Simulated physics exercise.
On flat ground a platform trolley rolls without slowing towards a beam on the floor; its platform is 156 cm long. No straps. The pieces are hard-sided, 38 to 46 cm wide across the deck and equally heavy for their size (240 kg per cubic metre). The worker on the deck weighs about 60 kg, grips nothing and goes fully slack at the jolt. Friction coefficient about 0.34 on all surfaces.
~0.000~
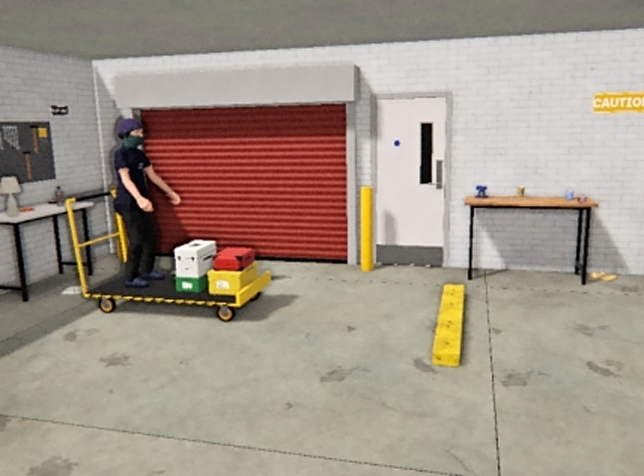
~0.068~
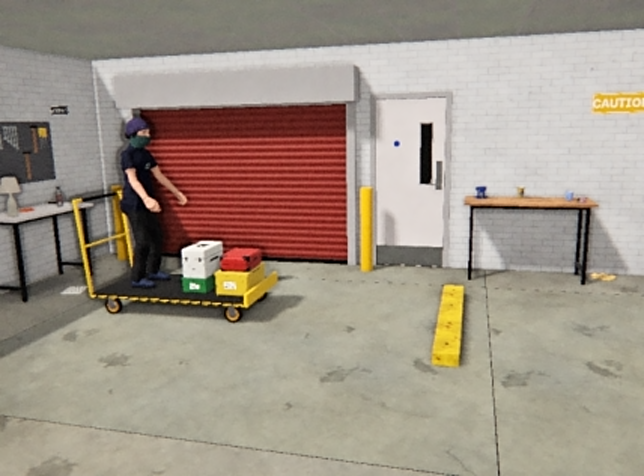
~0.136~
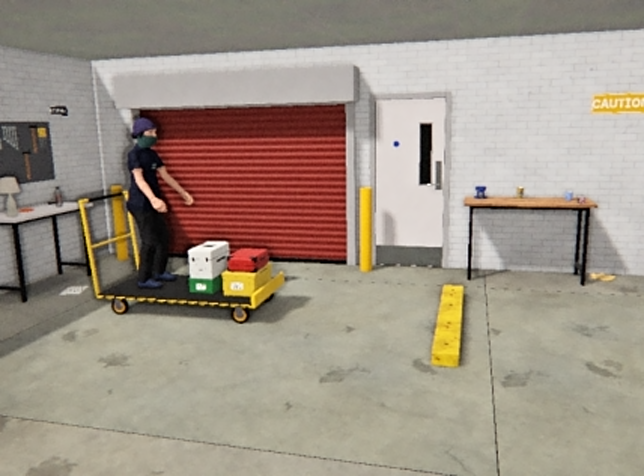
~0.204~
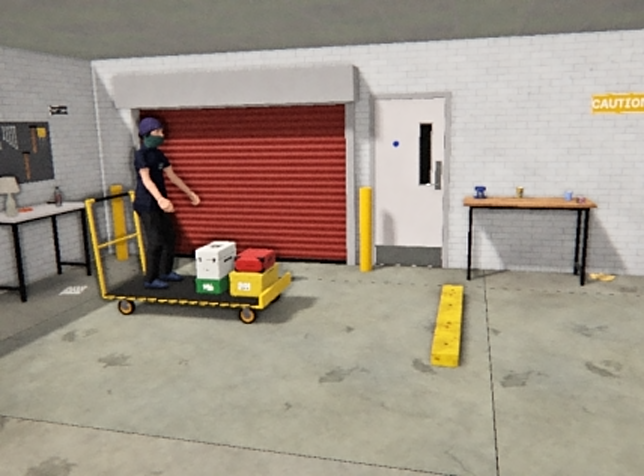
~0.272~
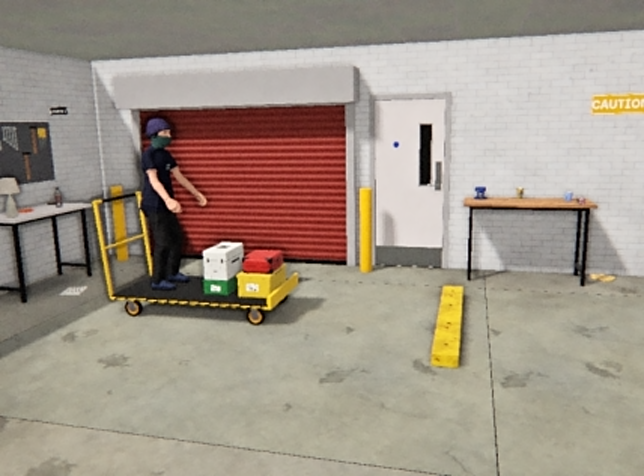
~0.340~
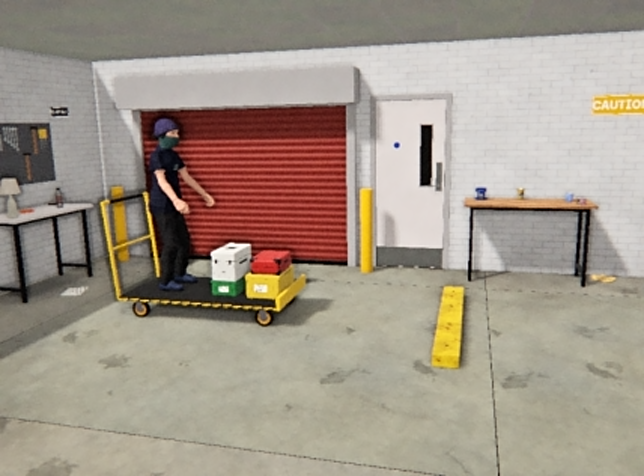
A garage-like room with white brick walls, a red roller shutter and a pale door is seen from a fixed, slightly raised view across its concrete floor. A person in dark clothes and a cap stands on a yellow-edged platform trolley behind white, green, red and yellow boxes, left of a yellow floor beam. The trolley rolls steadily a short way rightward, carrying person and boxes together.
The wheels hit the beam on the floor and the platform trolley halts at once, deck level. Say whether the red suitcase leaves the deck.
In the end the red suitcase ends off the deck.
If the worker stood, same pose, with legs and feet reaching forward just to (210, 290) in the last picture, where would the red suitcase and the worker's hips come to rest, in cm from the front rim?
Then red 40 past, hips 100 behind.
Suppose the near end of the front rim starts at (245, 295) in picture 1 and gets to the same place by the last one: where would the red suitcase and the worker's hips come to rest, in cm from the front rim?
In that case red 10 behind, hips 100 behind.
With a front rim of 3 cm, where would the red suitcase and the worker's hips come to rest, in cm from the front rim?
Then red 30 past, hips 90 behind.
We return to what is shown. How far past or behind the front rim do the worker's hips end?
About 90 cm behind the rim.
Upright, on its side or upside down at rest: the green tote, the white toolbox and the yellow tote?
At rest: Green upright, white upright, yellow upright.
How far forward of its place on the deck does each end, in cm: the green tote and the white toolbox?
Green 15, white 15.
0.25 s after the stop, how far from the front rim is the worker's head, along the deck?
Some 90 cm behind it.
Impact comes at 1.63 s.
After 2.18 s the red suitcase is 8 cm past the rim, tilted 85°, near (460, 288) in the last picture's view.
After 2.63 s the red suitcase is 33 cm past the rim, tilted 180°, near (489, 321) in the last picture's view.
At rest, 3.9 s, past the rim, red suitcase; behind it, green tote, yellow tote, white toolbox and the worker's hips.
